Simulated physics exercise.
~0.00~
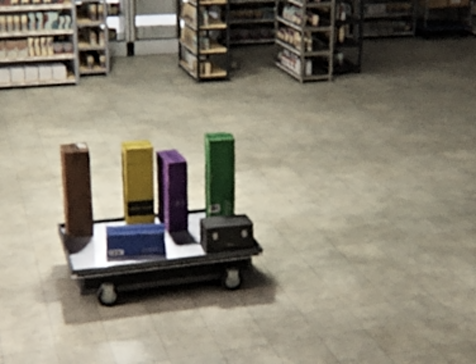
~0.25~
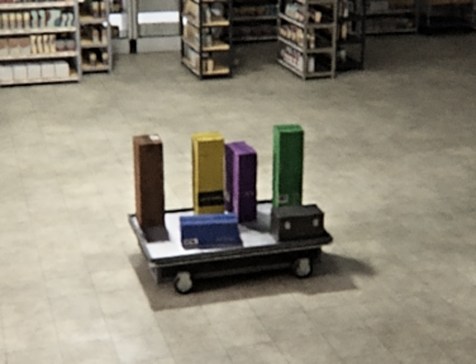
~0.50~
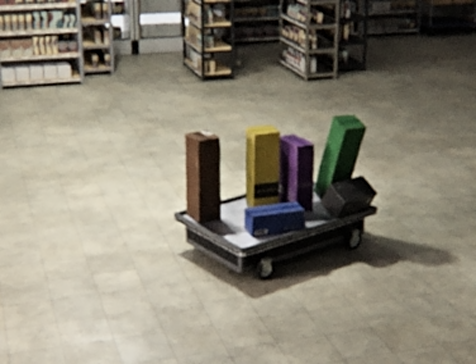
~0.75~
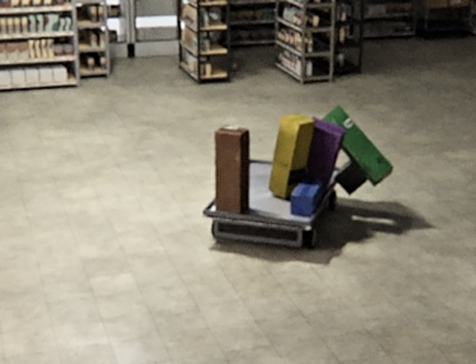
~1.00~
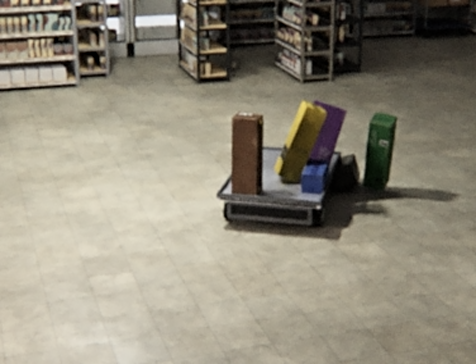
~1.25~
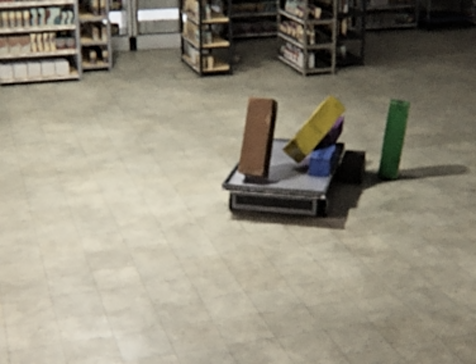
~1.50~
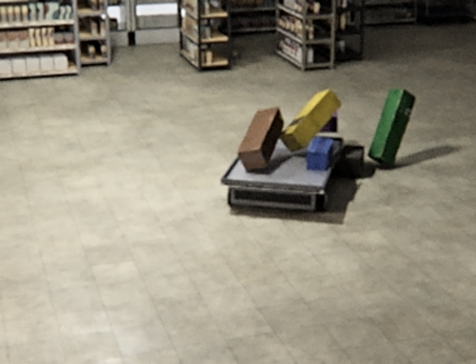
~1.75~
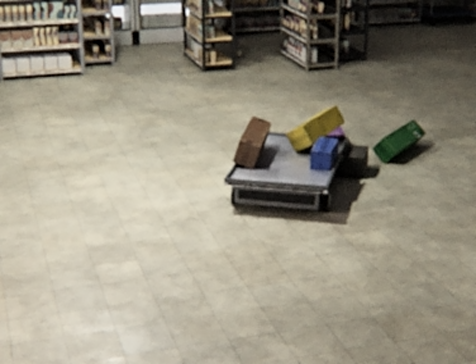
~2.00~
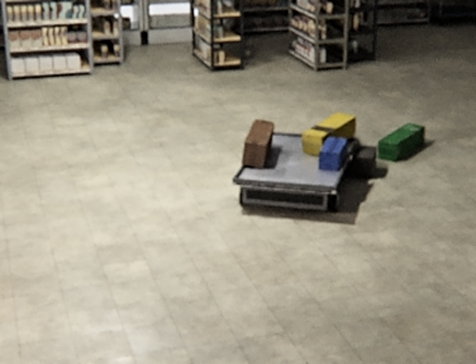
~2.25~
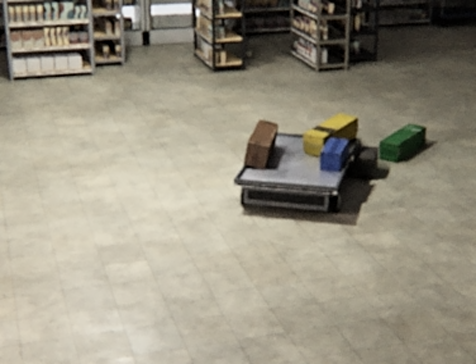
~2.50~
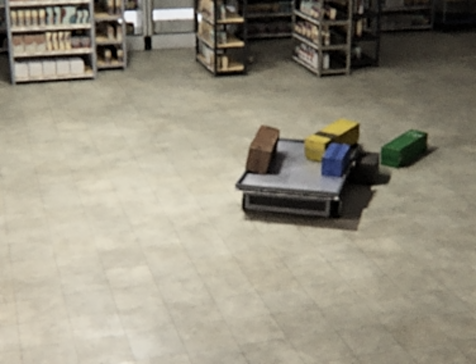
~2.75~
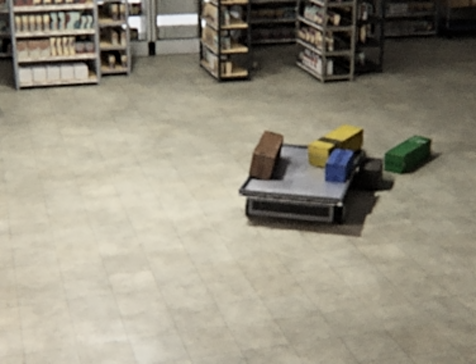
A flat cart turns and stops as its tall boxes topple, some landing on the floor.
